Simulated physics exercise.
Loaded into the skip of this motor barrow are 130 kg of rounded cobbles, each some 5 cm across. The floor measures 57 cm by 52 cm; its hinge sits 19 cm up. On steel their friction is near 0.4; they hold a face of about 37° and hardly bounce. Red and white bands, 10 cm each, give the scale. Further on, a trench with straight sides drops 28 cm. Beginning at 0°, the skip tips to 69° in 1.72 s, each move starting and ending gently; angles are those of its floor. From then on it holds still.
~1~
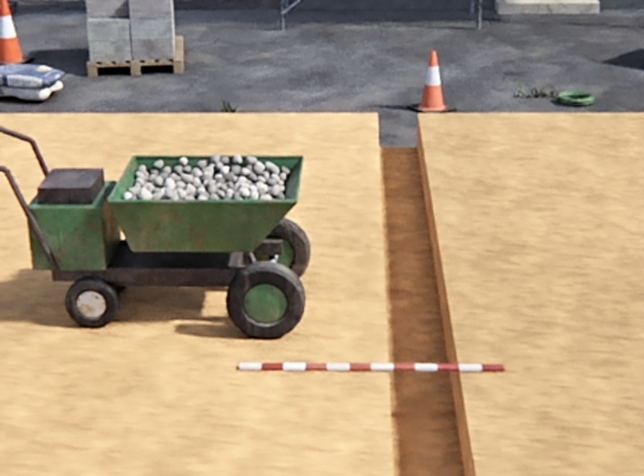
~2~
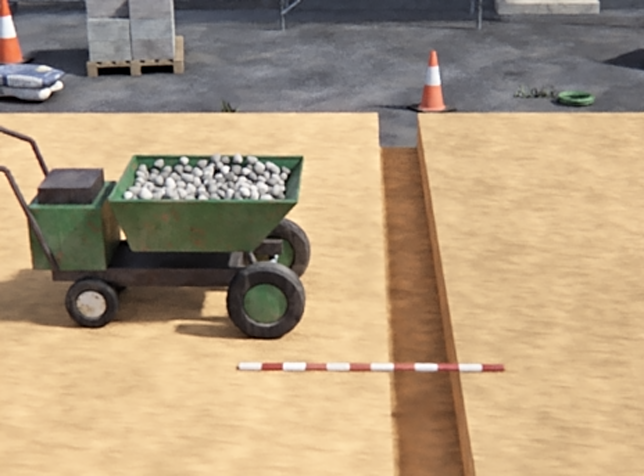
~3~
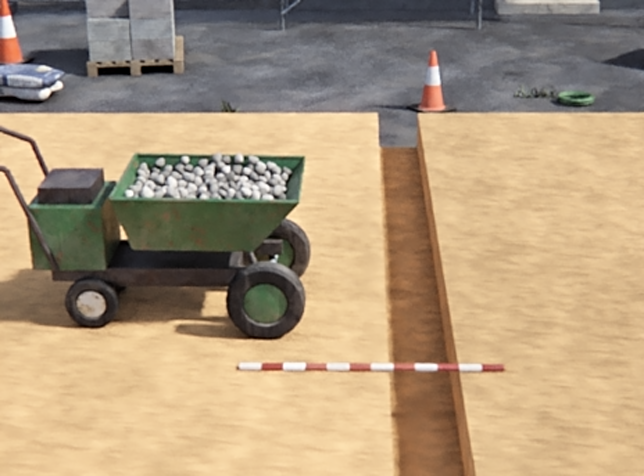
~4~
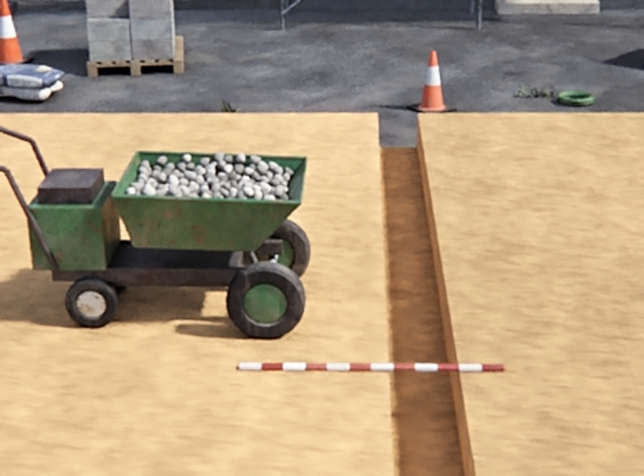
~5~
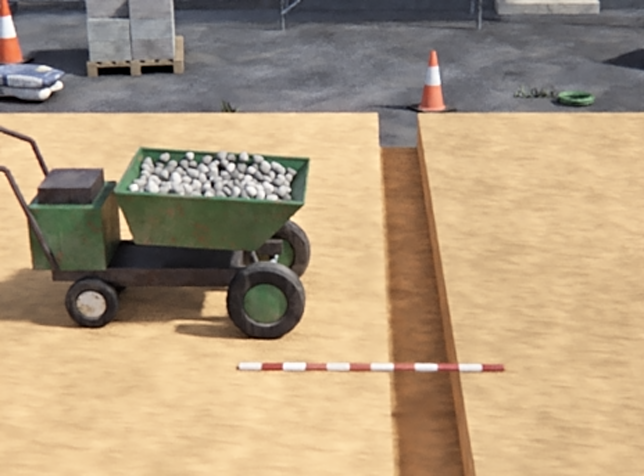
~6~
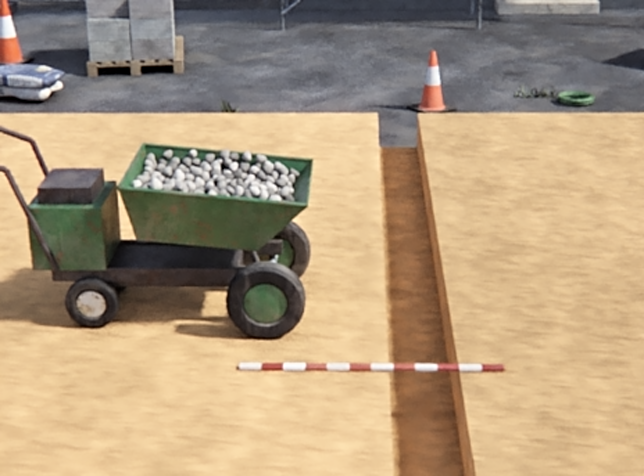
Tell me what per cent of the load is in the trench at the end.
Some 97 per cent.
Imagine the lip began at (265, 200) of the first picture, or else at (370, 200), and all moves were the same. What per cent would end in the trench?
From the first spot near 85, from the second near 25 per cent.
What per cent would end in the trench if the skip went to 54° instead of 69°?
I'd expect around 50 in a hundred.
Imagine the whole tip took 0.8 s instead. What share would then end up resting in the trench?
In that case some 85 per cent.
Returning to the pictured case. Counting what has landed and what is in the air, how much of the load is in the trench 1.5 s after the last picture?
50 per cent, give or take.
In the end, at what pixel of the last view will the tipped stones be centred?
Resting centre: About (419, 341).
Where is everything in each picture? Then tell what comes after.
The first frame shows lip at (297, 202), floor tilted 0°, highest stones at (218, 163).
In the second frame, the skip is at 0°, its lip at (297, 202); the top of the load is at (212, 162).
In the third frame, the skip is at 1°, its lip at (299, 202); the top of the load is at (213, 162).
The fourth frame shows lip at (301, 203), floor tilted 2°, highest stones at (215, 161).
The fifth frame shows lip at (304, 204), floor tilted 4°, highest stones at (207, 159).
The sixth frame shows lip at (307, 206), floor tilted 6°, highest stones at (196, 161).
Then, 1.0 s after the last picture the floor is at 58°, 100 % in the skip; the foremost stones are at (381, 253).
Then, 1.5 s after the last picture the floor is at 69°, 48 % in the skip, 50 % in the trench, 2 % past the trench; the foremost stones are at (470, 307).
Then, 1.9 s after the last picture the floor is at 69°, 21 % in the skip, 75 % in the trench, 3 % past the trench; the foremost stones are at (522, 313).
Then, 3.8 s after the last picture the floor is at 69°, 0 % in the skip, 97 % in the trench, 3 % past the trench; the foremost stones are at (535, 307).
